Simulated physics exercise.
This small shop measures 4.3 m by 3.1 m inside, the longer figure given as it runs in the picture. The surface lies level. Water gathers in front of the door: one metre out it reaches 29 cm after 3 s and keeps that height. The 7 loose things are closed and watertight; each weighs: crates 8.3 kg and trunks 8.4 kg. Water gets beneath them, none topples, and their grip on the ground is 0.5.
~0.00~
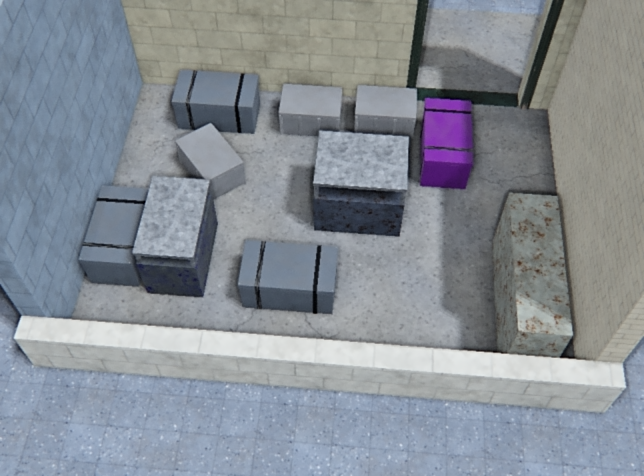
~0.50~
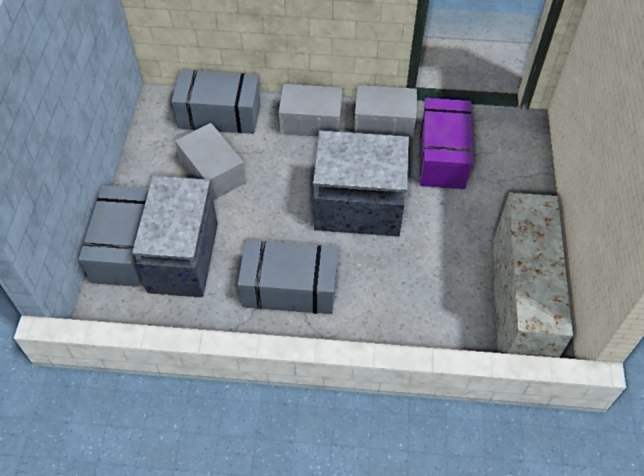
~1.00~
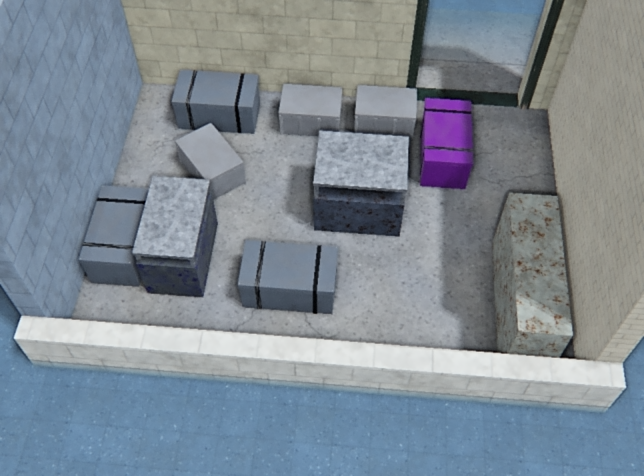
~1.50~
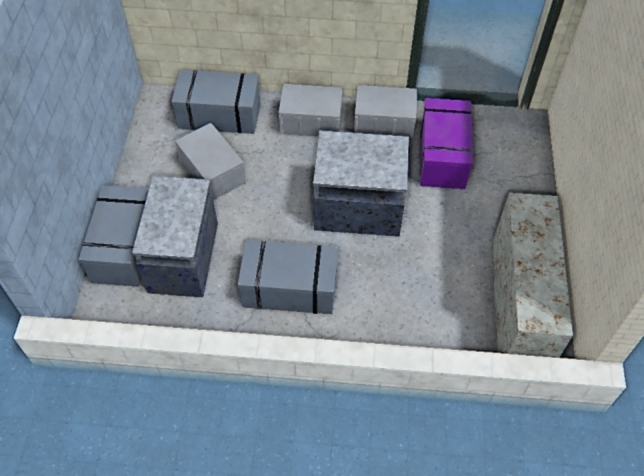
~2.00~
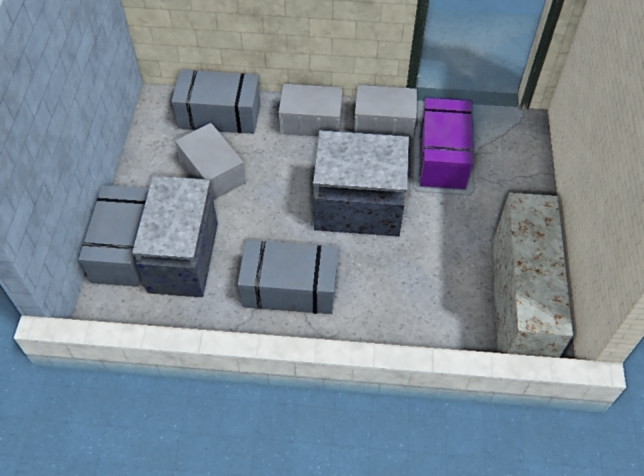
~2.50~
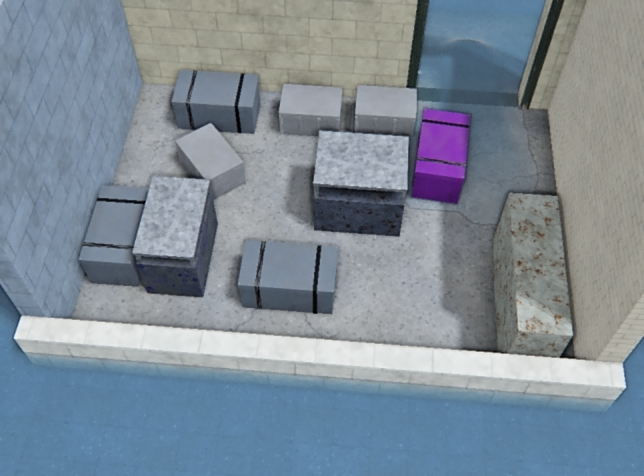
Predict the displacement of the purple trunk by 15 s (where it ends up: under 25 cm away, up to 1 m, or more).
The purple trunk gets carried off.
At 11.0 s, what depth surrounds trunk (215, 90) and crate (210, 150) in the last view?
Roughly 20 and 15 cm.
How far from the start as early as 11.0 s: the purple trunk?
Roughly 200 cm by then.
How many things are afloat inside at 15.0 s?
At that moment 7.
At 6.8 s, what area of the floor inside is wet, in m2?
Some 12.0 m2.
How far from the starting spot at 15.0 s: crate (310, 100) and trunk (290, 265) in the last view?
In that order: 80 cm, 200 cm.
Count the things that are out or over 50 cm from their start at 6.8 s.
I count 2.
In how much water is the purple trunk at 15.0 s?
About 24 cm.
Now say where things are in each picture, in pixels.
In the first frame, the purple trunk at (448, 130), on the bottom; 0.0 m2 under water; 0 of 7 have shifted.
In the second frame, the purple trunk at (448, 130) rests on the ground; water covers 0.0 m2; 0 of 7 have shifted.
In the third frame, the purple trunk at (448, 130) rests on the ground; 0.0 m2 under water; 0 of 7 have shifted.
In the fourth frame, the purple trunk at (448, 130), on the bottom; water covers 0.0 m2; 0 of 7 have shifted.
In the fifth frame, the purple trunk at (448, 130) rests on the ground; 0.4 m2 under water; 0 of 7 have shifted.
In the sixth frame, the purple trunk at (444, 142), on the bottom, 18 cm from its start; 1.5 m2 under water; 1 of 7 have shifted.
After 3.5 s the purple trunk is near (433, 209), 1.0 m from its start, afloat; 1 afloat.
After 6.8 s the purple trunk is near (259, 216), 2.0 m from its start, afloat; 4 afloat.
After 11.0 s the purple trunk is near (305, 238), 1.9 m from its start, afloat; 7 afloat.
After 15.0 s the purple trunk is near (221, 262), 2.6 m from its start, afloat; 7 afloat.
